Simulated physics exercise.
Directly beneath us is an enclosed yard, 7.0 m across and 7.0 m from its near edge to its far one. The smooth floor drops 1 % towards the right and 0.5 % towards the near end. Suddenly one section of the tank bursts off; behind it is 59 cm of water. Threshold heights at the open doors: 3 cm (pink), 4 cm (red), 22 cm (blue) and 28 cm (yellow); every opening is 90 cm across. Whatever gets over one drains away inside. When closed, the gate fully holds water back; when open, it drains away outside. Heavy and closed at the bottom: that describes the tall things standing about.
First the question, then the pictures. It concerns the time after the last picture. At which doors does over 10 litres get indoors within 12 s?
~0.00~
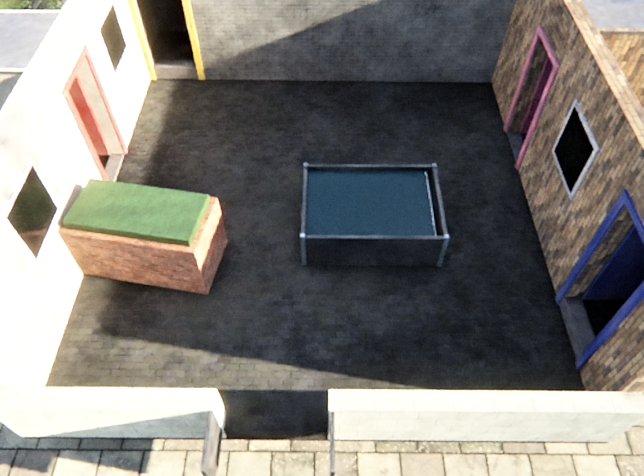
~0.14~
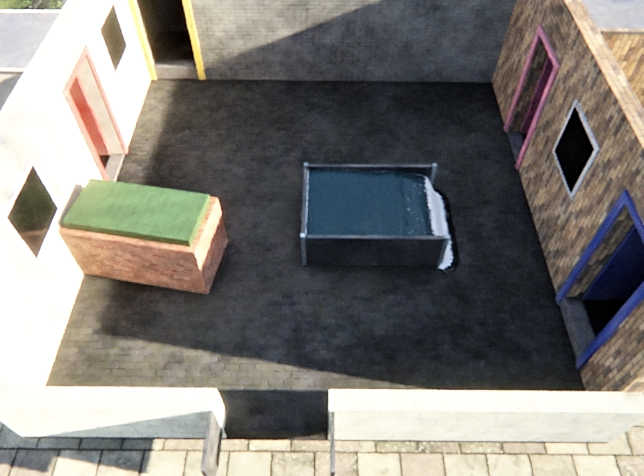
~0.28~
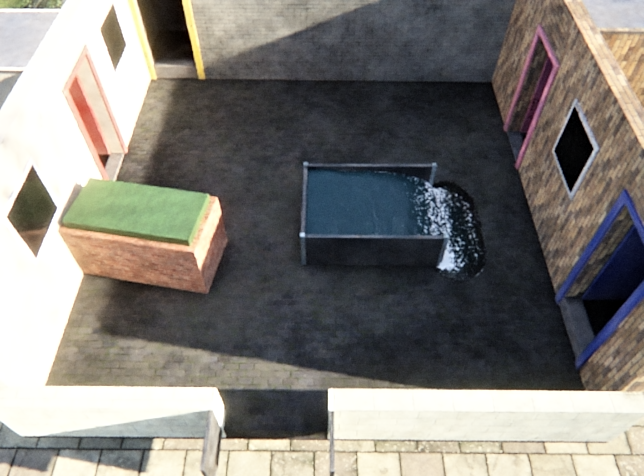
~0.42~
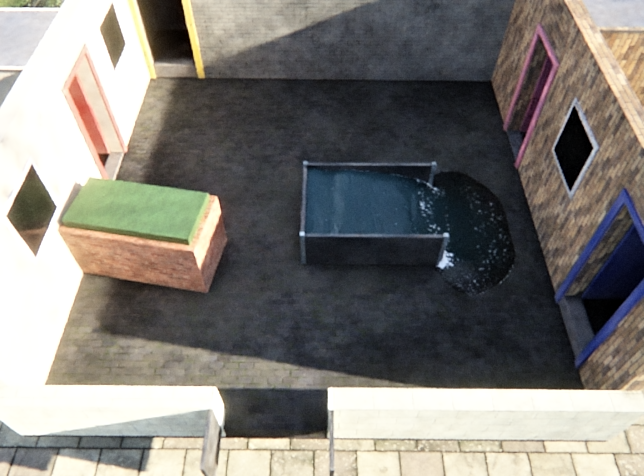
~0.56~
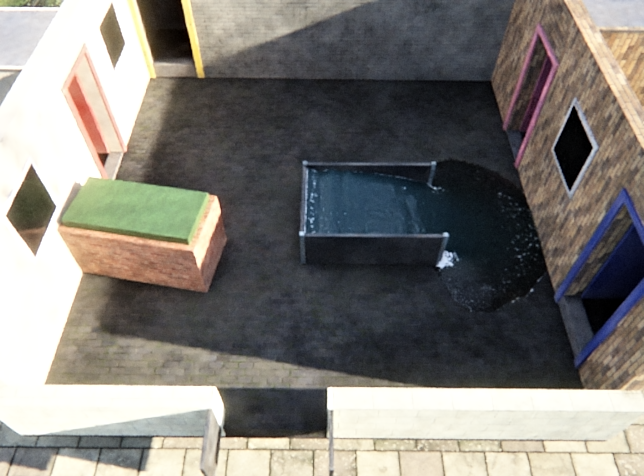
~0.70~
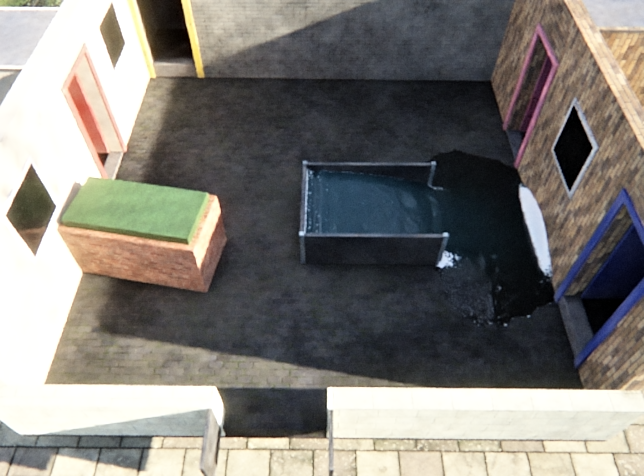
In the end at the pink door the amount will climb above the limit. At the red door the amount will stay short of the limit. At the blue door the amount will stay short of the limit. At the yellow door the amount will stay short of the limit.
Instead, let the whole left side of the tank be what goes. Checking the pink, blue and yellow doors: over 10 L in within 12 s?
Then pink would come out on the high side, blue on the low side and yellow on the low side.
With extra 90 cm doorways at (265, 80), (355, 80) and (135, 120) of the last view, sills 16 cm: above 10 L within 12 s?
Taking them in order, the first gets too little, the second too little and the third too little.
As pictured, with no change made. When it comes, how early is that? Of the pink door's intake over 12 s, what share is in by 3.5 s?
By then it's near 60% of the total.
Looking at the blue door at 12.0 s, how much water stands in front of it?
The depth comes to around 5.0 centimetres.
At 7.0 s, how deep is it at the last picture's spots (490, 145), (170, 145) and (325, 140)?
First spot near 4 cm, second near 1 cm, third near 2 cm.
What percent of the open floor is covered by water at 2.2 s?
Wet share: About 20 %.
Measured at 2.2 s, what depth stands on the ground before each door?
Door by door in cm, pink shows 11, red shows 0, blue shows 17, yellow shows 0.
After 1.4 s water covers 15 % of the floor and is deepest (40 cm) near (523, 226); pink door 10 cm at the sill, 2 L in, red door not reached, blue door 14 cm at the sill, 0 L in, yellow door not reached.
After 2.2 s water covers 20 % of the floor and is deepest (34 cm) near (590, 414); pink door 11 cm at the sill, 24 L in, red door not reached, blue door 17 cm at the sill, 0 L in, yellow door not reached.
After 3.5 s water covers 35 % of the floor and is deepest (25 cm) near (590, 414); pink door 8 cm at the sill, 55 L in, red door not reached, blue door 11 cm at the sill, 0 L in, yellow door not reached.
After 7.0 s water covers 85 % of the floor and is deepest (10 cm) near (590, 414); pink door 5 cm at the sill, 75 L in, red door not reached, blue door 9 cm at the sill, 0 L in, yellow door 2 cm at the sill, 0 L in.
After 12.0 s water covers 95 % of the floor and is deepest (9 cm) near (85, 266); pink door 4 cm at the sill, 91 L in, red door 2 cm at the sill, 0 L in, blue door 5 cm at the sill, 0 L in, yellow door 1 cm at the sill, 0 L in.
